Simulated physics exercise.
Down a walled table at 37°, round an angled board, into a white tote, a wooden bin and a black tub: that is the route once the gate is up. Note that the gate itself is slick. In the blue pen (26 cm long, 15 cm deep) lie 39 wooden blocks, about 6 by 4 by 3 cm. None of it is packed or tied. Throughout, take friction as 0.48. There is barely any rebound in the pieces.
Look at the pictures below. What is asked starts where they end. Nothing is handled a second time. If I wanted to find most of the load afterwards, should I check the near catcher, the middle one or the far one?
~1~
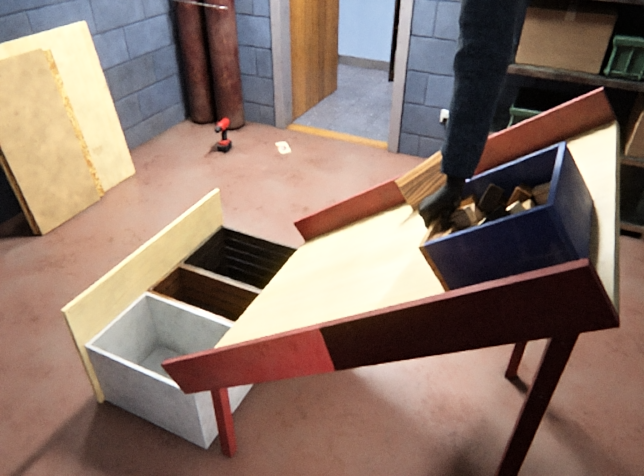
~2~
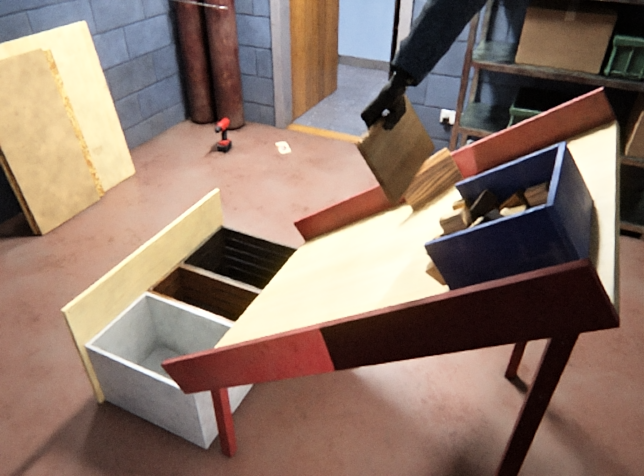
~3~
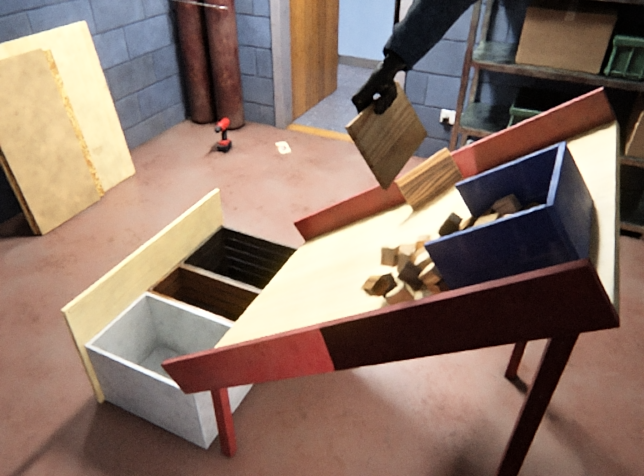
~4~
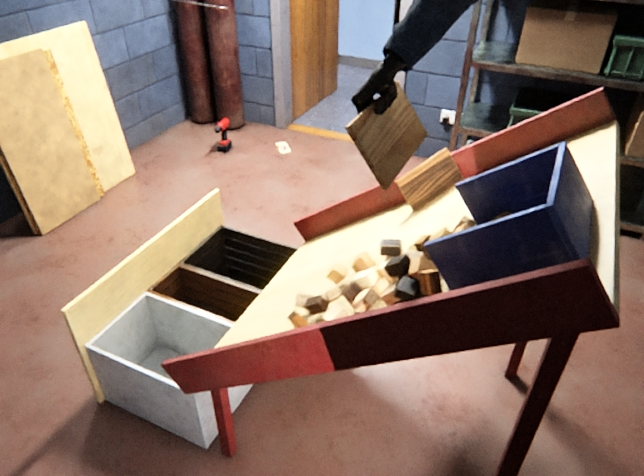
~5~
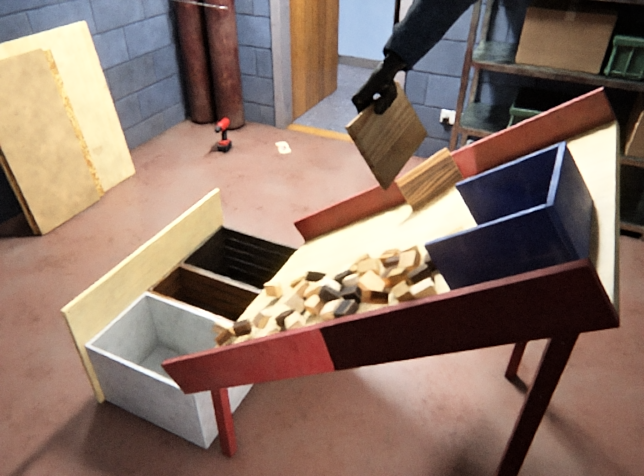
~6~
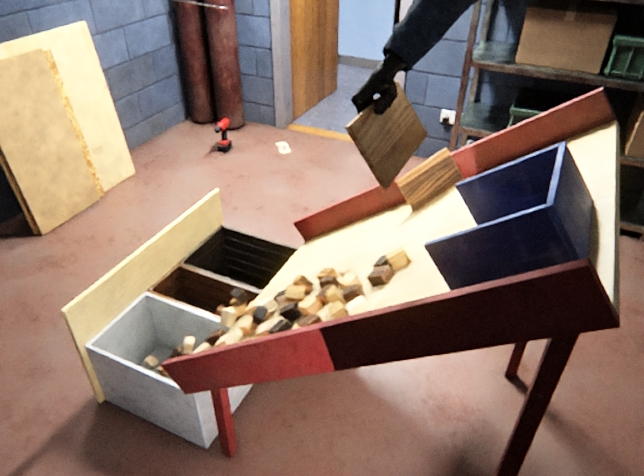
Check the near one.
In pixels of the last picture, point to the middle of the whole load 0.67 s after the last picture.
Around (163, 363).
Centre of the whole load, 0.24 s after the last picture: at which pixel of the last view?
Load centre: About (199, 330).
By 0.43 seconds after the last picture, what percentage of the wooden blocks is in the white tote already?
Share at that moment: About 60 %.
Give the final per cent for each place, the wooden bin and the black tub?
35 and 0 %.
Then, 0.11 s after the last picture, 9 in the white tote, 4 in the wooden bin, 23 on the slope and 3 in the air.
Then, 0.24 s after the last picture, 15 in the white tote, 10 in the wooden bin, 11 on the slope and 3 in the air.
Then, 0.43 s after the last picture, 24 in the white tote, 12 in the wooden bin and 3 in the air.
Outcome (0.67 s after the last picture), 26 in the white tote and 13 in the wooden bin.
